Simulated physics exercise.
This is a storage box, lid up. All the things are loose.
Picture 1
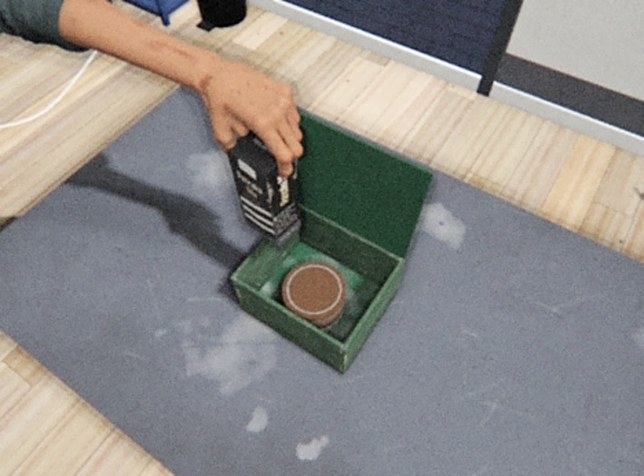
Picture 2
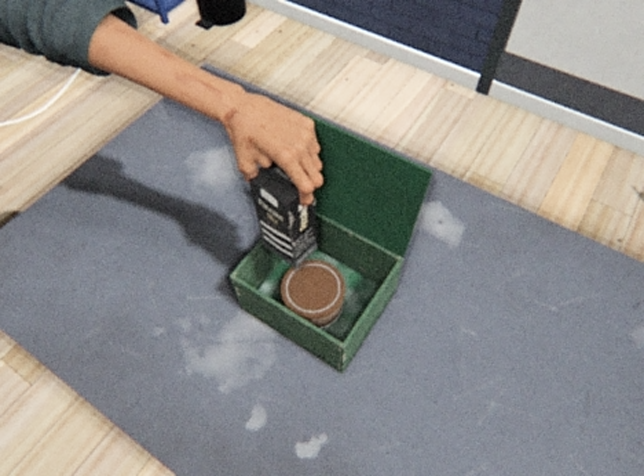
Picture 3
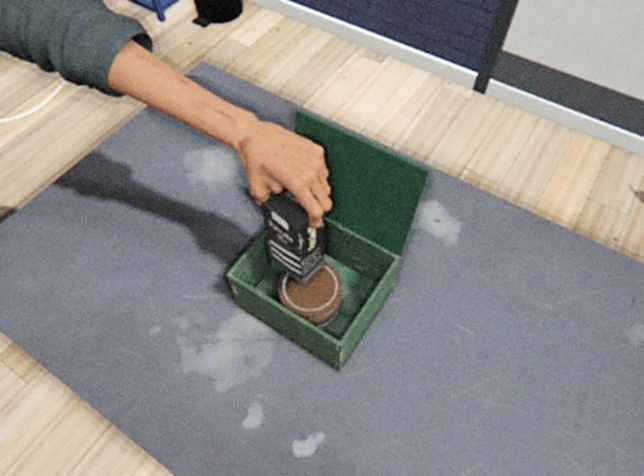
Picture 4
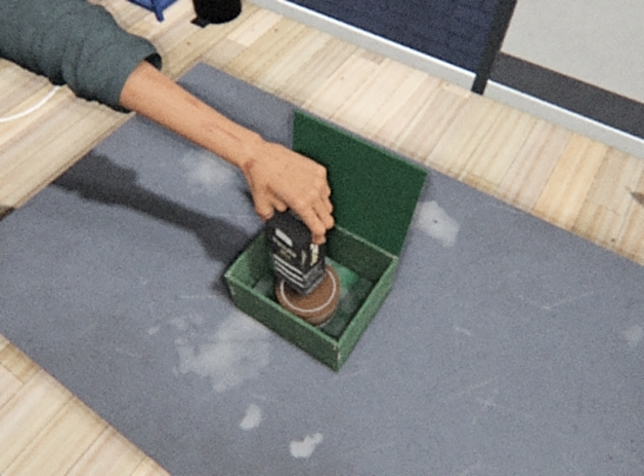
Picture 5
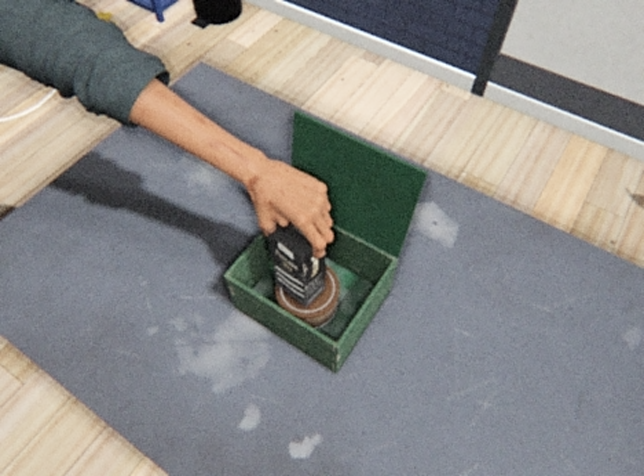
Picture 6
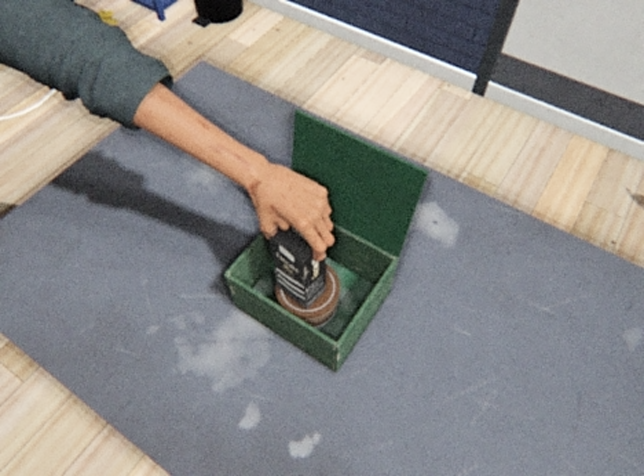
On a grey mat over a wooden floor, a hand lowered a black carton into an open green box, shifting it slightly right beside a round brown tub, and kept hold of it.
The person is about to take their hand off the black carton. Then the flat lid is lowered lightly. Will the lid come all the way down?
As it turns out, it stays ajar.
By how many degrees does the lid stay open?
Some 50° above the rim.
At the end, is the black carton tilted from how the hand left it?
The black carton stays as placed.
Then, 1.10 s on from there, lid starting down.
Then, 1.50 s on from there, lid 64° above the rim.
Then, 3.10 s on from there, lid 51° above the rim.
In the end, lid 51° above the rim; both unmoved. At the end, from the last picture's camera, black carton near (300, 266).
